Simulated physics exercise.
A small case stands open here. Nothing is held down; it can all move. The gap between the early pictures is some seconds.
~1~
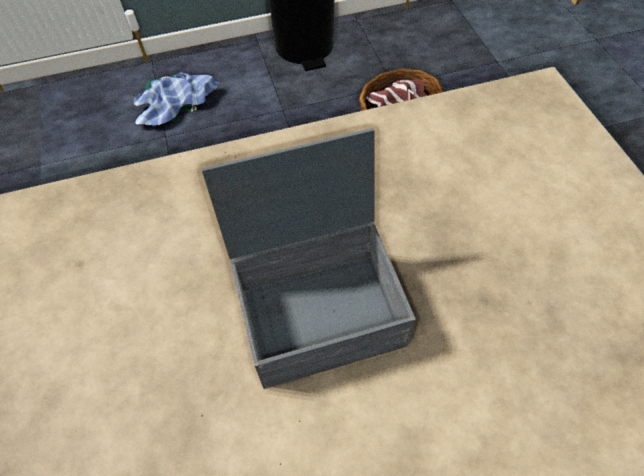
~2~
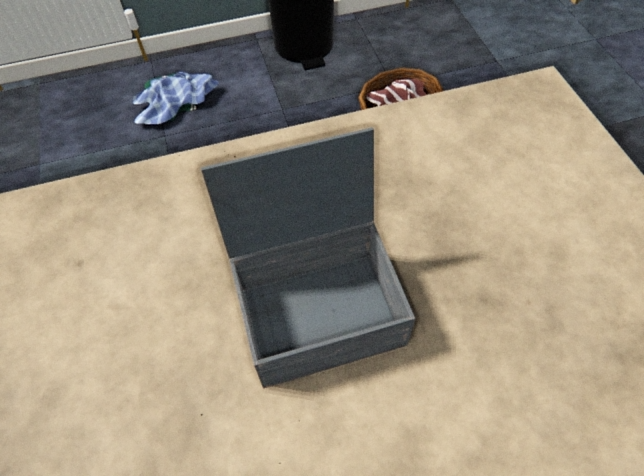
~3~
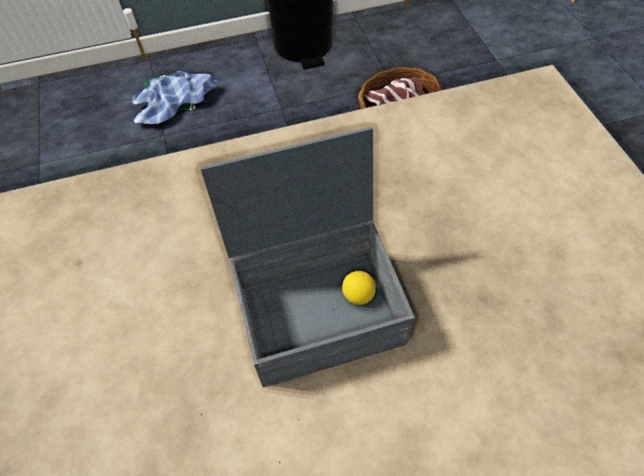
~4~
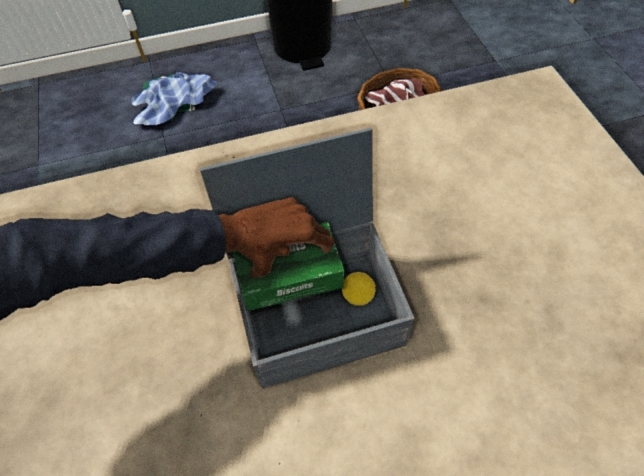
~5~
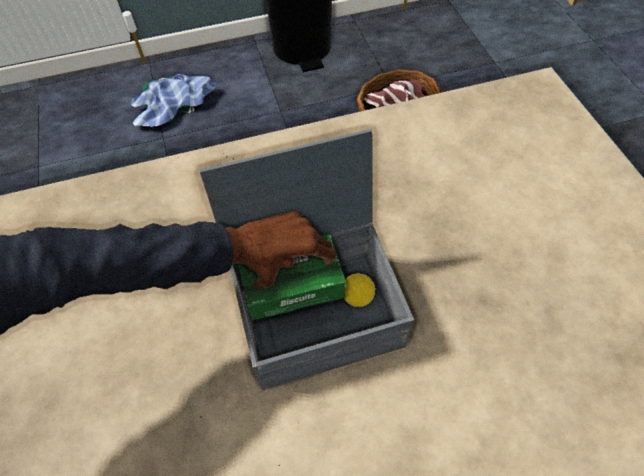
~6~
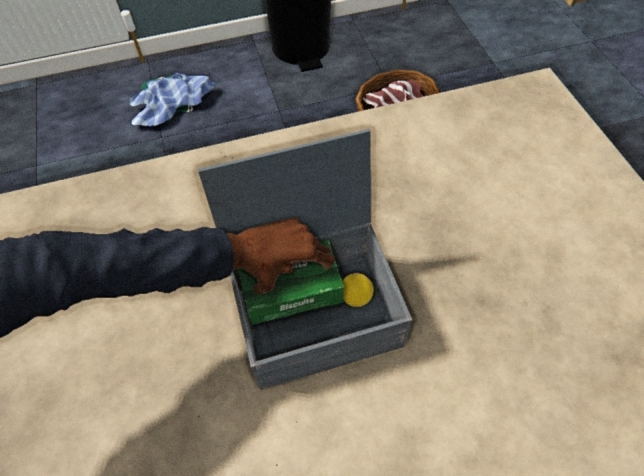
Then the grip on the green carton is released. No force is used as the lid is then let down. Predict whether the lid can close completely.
The lid is going to finish down.
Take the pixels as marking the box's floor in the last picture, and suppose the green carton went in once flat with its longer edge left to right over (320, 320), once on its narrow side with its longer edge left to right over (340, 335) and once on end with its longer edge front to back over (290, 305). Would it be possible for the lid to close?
The first time it is kept open, the next time it goes down completely, and the last time it is kept open.
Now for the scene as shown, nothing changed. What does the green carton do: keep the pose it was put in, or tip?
Result: It remains as it was set.
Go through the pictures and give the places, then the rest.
In the first frame, the last thing is not in view yet.
In the second frame, the last thing is not in view yet.
In the third frame, the last thing is not in view yet; yellow lemon (359, 288).
In the fourth frame, still above its spot; green carton (288, 266); yellow lemon (359, 289).
In the fifth frame, still above its spot; green carton (292, 277); yellow lemon (358, 290).
In the sixth frame, put in, still held; green carton (291, 282); yellow lemon (357, 290).
Then, 0.90 s later than the last frame, lid starting down; green carton moved a little near (293, 299).
Then, 1.50 s later than the last frame, lid 65° above the rim; green carton moved a little near (293, 299).
Then, 1.80 s later than the last frame, lid 34° above the rim; green carton moved a little near (293, 299).
Then, 2.00 s later than the last frame, lid 6° above the rim; green carton moved a little near (293, 299).
When it is over, lid shut; moved from the start, green carton; yellow lemon as before. End places, in pixels of the last picture, green carton near (293, 299).
